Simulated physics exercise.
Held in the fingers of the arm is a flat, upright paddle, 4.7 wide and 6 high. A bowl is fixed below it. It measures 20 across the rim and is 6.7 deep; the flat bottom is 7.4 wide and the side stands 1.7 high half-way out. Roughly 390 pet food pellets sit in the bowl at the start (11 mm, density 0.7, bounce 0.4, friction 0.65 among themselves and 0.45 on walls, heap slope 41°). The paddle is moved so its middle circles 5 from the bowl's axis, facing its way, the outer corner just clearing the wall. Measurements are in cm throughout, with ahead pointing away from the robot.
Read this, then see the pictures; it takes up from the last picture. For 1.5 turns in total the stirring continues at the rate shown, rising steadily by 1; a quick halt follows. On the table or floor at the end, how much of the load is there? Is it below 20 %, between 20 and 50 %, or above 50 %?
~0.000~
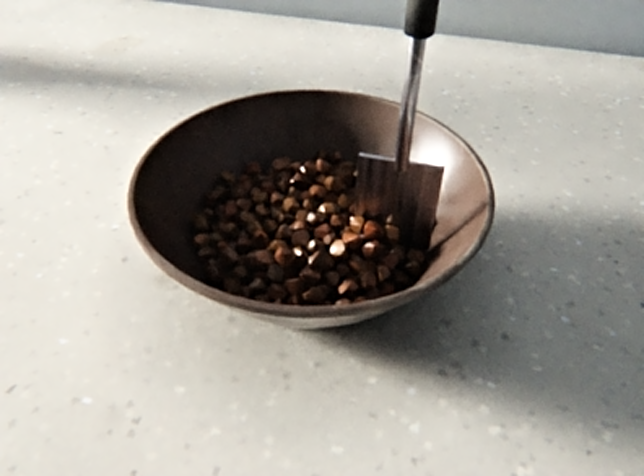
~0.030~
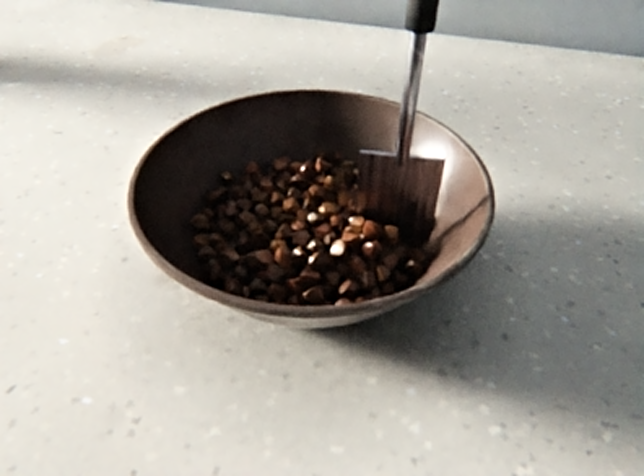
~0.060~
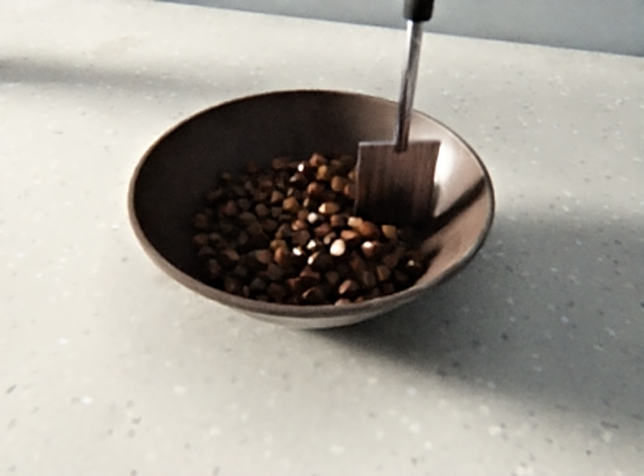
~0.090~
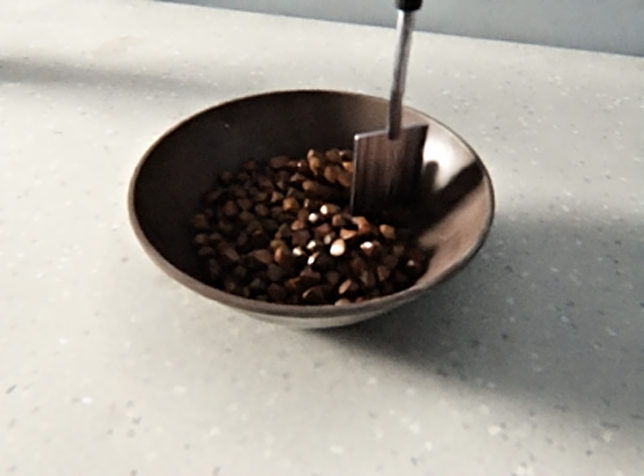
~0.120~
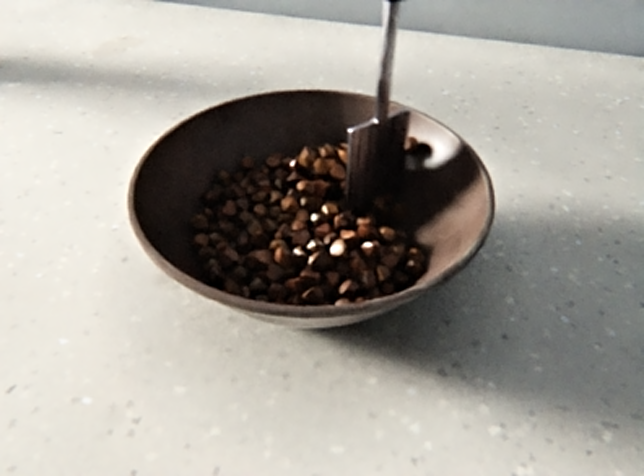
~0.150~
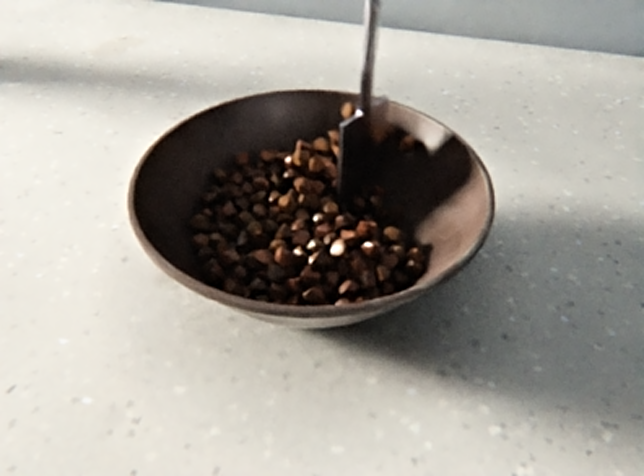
Below 20 %.
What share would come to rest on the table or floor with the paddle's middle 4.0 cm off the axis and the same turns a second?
That would give close to 5 per cent.
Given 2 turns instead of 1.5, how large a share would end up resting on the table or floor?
About 15 per cent.
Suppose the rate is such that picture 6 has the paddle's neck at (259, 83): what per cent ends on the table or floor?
Some 35 %.
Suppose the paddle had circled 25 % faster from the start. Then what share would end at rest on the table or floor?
It would come to around 15 percent.
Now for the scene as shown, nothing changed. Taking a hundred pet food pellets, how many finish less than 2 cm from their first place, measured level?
Estimate: 25 per cent.
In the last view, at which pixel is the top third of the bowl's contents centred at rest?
The centre sits around (248, 221) in the last picture.
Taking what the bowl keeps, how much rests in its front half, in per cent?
Roughly 55 per cent.
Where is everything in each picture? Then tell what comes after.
Paddle neck at (405, 137), 0° round; upper third of the load around (310, 220), from x 200 to 425, top at y 155; 394 in the bowl, in the first picture.
Paddle neck at (406, 131), 6° round; upper third of the load around (312, 219), from x 200 to 425, top at y 155, in the second picture.
Paddle neck at (404, 119), 20° round; upper third of the load around (316, 209), from x 200 to 420, top at y 155, in the third picture.
Paddle neck at (396, 106), 35° round; upper third of the load around (317, 199), from x 200 to 415, top at y 155, in the fourth picture.
Paddle neck at (383, 96), 50° round; upper third of the load around (314, 194), from x 200 to 415, top at y 140, in the fifth picture.
Paddle neck at (367, 87), 66° round; upper third of the load around (310, 185), from x 200 to 415, top at y 110; 394 in the bowl, in the sixth picture.
After 0.52 s, 251° round, highest piece 10 above the table; 391 in the bowl, 3 in flight or on the tool.
After 0.89 s, 77° round, highest piece 8 above the table; 374 in the bowl, 19 on the table or floor, 1 in flight or on the tool.
After 1.27 s, 180° round, highest piece 6 above the table; 367 in the bowl, 27 on the table or floor.
After 1.97 s, 180° round, highest piece 6 above the table; 367 in the bowl, 27 on the table or floor.
At rest, 367 in the bowl, 27 on the table or floor. That is 7 % on the table or floor.
